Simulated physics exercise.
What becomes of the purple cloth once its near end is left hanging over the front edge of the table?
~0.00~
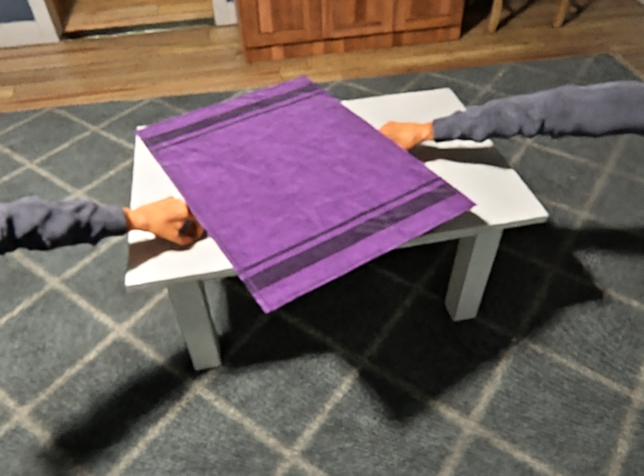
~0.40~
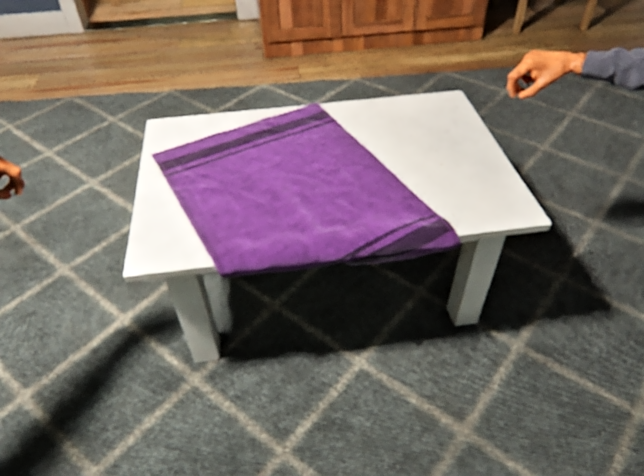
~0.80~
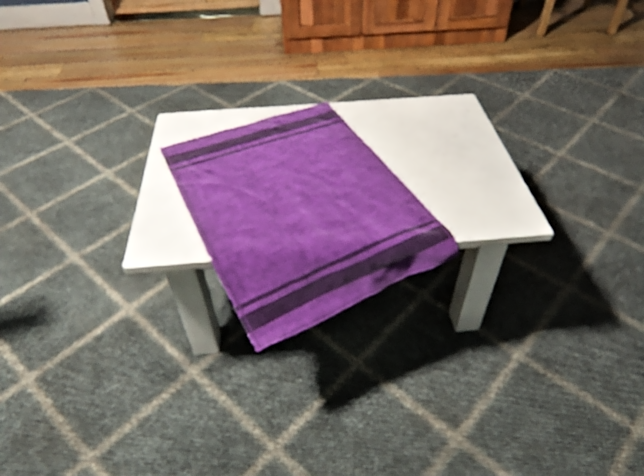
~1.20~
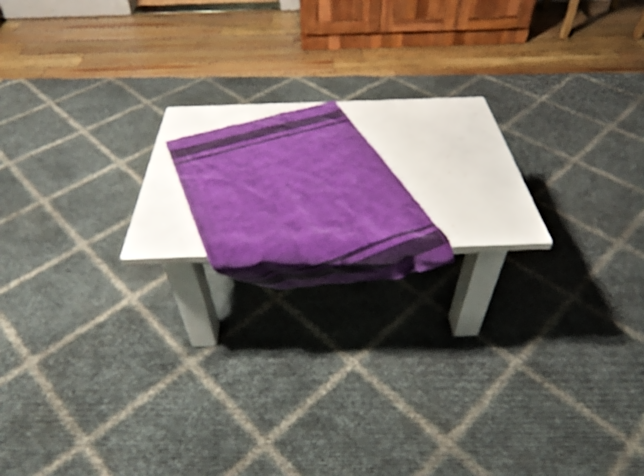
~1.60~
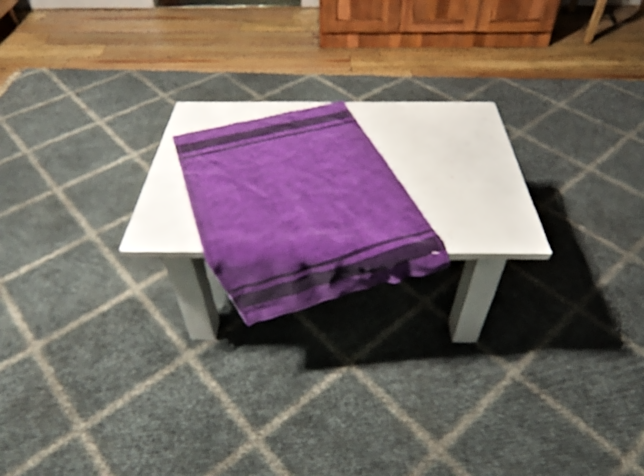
It stays on the table. The near end swings in and out below the edge, but most of the cloth remains lying on the top.
